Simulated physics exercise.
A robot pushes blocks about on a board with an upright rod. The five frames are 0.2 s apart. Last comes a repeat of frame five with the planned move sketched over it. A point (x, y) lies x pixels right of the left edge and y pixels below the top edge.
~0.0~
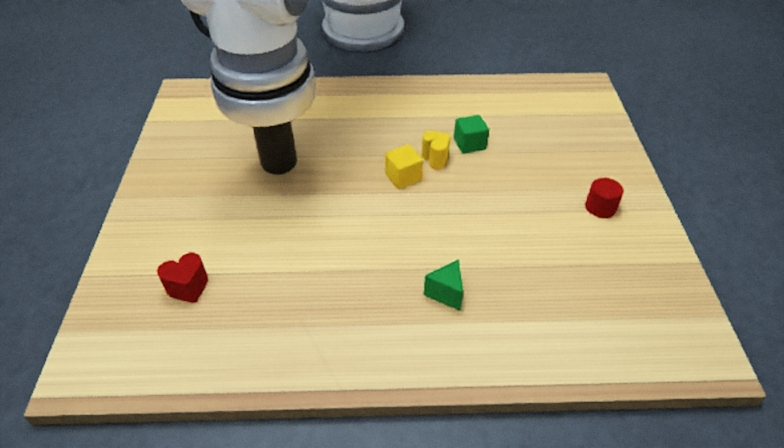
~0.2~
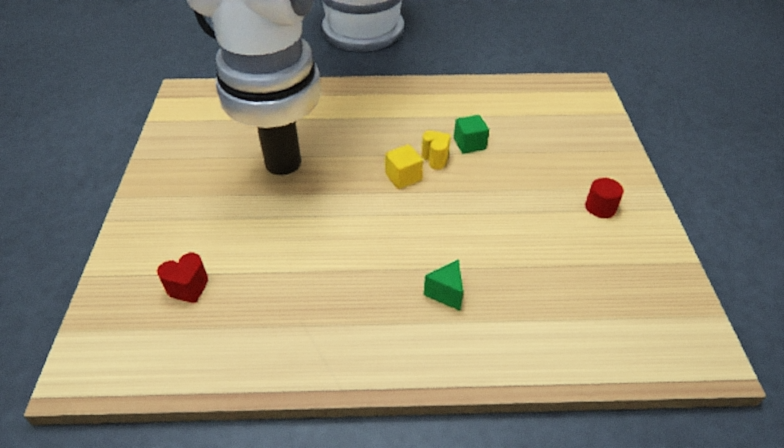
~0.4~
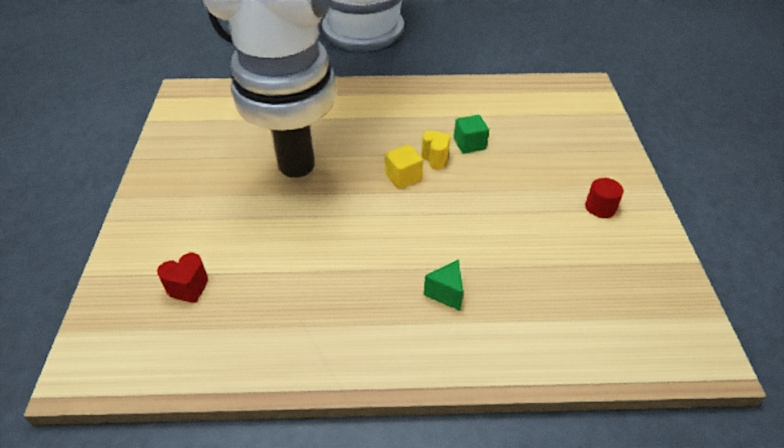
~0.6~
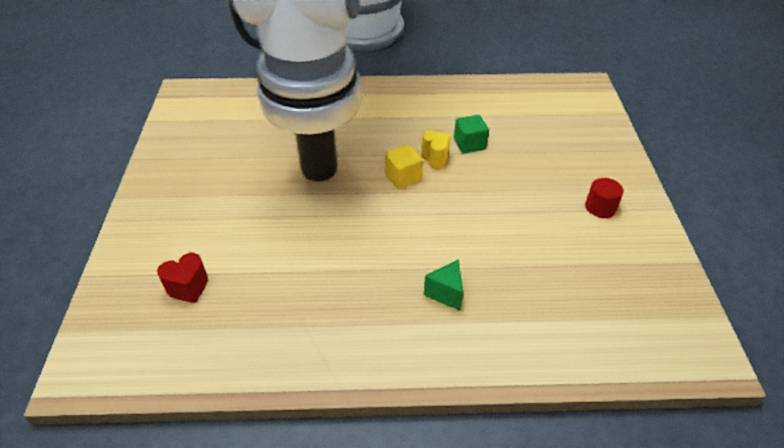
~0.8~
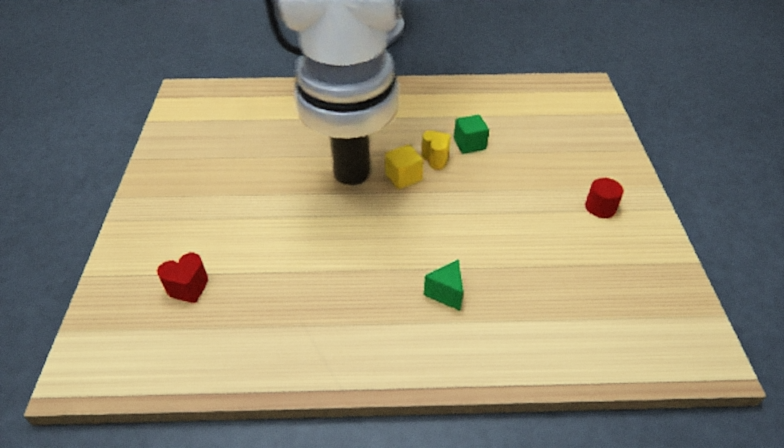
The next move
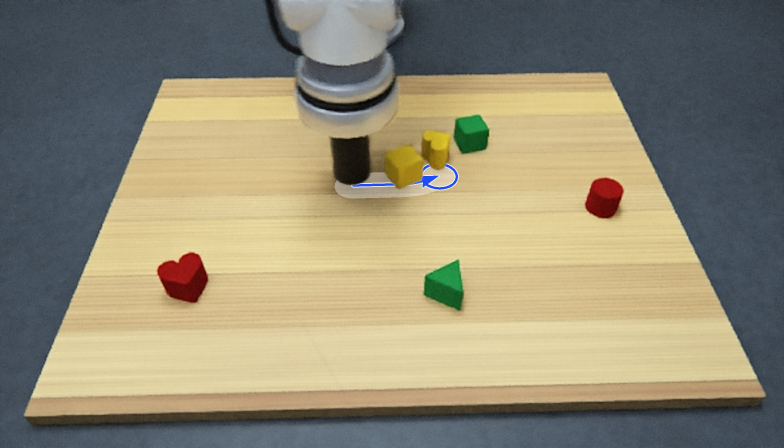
Robot arm with a black rod sliding right across a wooden board toward a yellow block, while the coloured blocks stay still.
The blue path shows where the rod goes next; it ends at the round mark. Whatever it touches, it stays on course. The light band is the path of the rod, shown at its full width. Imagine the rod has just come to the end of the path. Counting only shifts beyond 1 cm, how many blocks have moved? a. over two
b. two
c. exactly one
The correct letter is a.
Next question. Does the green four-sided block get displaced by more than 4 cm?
Going by the path, no.
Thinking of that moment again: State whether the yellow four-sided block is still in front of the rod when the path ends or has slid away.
The rod will still be pushing it.
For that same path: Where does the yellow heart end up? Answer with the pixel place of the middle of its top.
The point I'd pick in the picture is (463, 124).
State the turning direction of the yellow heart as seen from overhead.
If we look at it from overhead, the yellow heart pivots counter-clockwise.
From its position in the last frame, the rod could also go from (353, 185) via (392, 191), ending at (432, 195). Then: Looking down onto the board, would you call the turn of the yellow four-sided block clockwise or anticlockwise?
It turns counter-clockwise.
Path on the board, from (353, 185) by way of (397, 184) to (439, 176).
The first path, step by step. Halfway along, rod at (399, 173); yellow four-sided block at (428, 153); yellow heart at (440, 137), turned 15° anticlockwise.
At the end, rod at (440, 165); yellow four-sided block at (466, 142), turned 25° anticlockwise; yellow heart at (463, 124), turned 55° anticlockwise; green four-sided block at (483, 115), turned 15° anticlockwise.
